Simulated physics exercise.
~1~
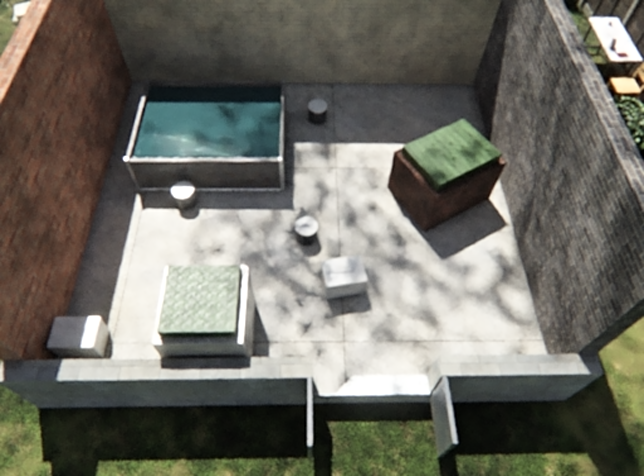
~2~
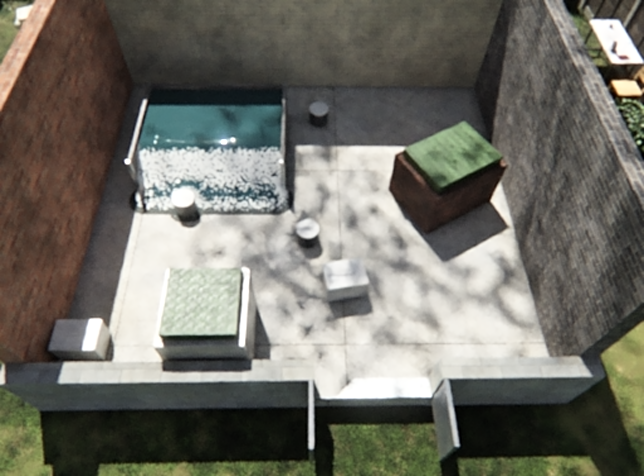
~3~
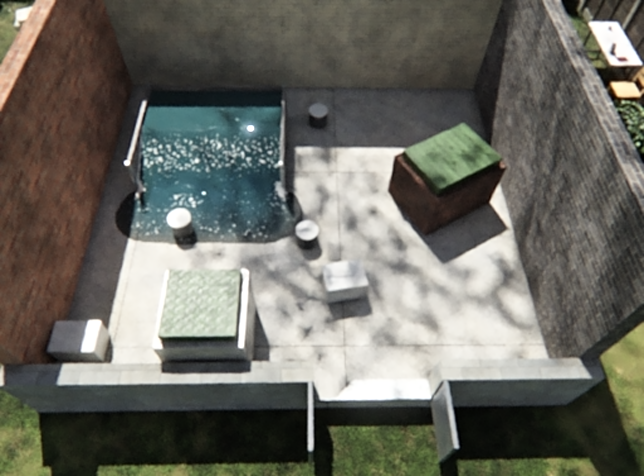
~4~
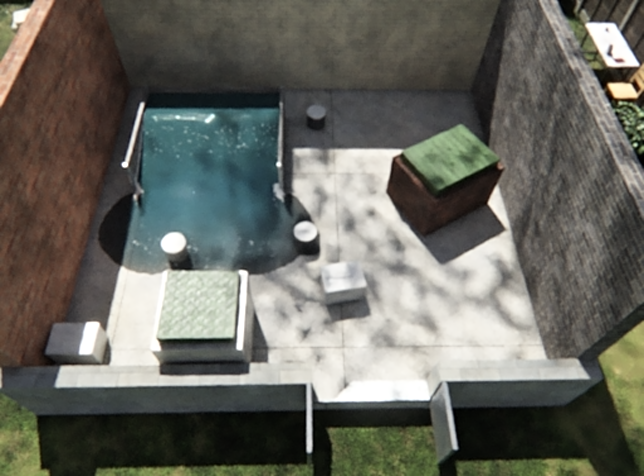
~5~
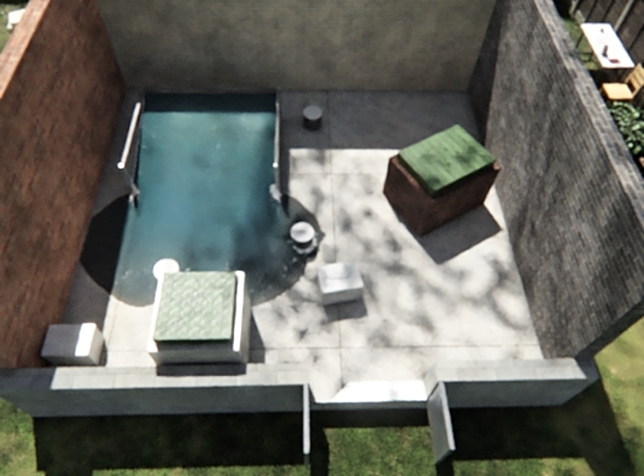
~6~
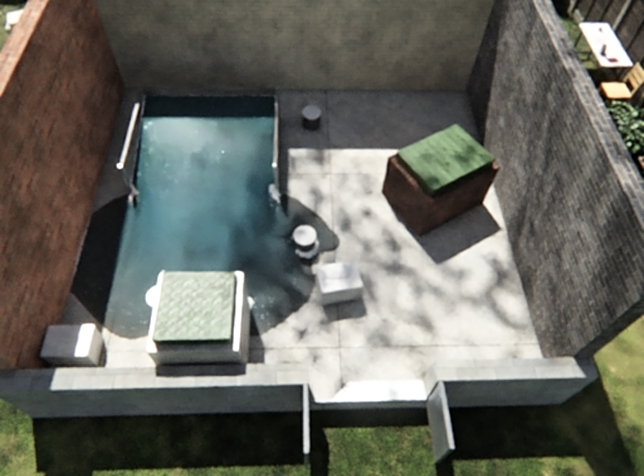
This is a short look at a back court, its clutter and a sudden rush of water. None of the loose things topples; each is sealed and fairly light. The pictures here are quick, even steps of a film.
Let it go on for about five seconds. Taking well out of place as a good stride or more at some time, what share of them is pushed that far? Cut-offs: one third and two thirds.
Two thirds or more.
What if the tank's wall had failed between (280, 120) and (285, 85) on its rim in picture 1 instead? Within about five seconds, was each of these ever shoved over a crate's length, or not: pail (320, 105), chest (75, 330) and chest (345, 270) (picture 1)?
Lab note - in sequence: Made it that far; never that far; never that far.
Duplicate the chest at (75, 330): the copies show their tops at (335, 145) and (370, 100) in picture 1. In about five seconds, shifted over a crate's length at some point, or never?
Result by item: Stays where it is / stays where it is.
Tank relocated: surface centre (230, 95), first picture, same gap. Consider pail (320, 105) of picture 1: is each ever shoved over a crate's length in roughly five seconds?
I reckon it stopped short.
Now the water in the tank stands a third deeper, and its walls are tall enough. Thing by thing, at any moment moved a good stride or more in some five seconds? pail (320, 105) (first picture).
Fell short of it.
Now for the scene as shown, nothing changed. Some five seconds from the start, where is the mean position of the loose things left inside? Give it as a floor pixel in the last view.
Around pixel (329, 231).
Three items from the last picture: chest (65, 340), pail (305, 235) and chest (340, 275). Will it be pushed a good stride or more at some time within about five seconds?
Taking them in turn, the first traveled far, the second traveled far, and the third traveled far.
A moment on, 2 of 5 are well off their spots; 0 afloat.
Next, 3 of 5 are well off their spots; 2 afloat.
Later, 3 of 5 are well off their spots; 3 afloat.
In the end, 4 of 5 are well off their spots, and 4 have been at some point; 4 afloat.
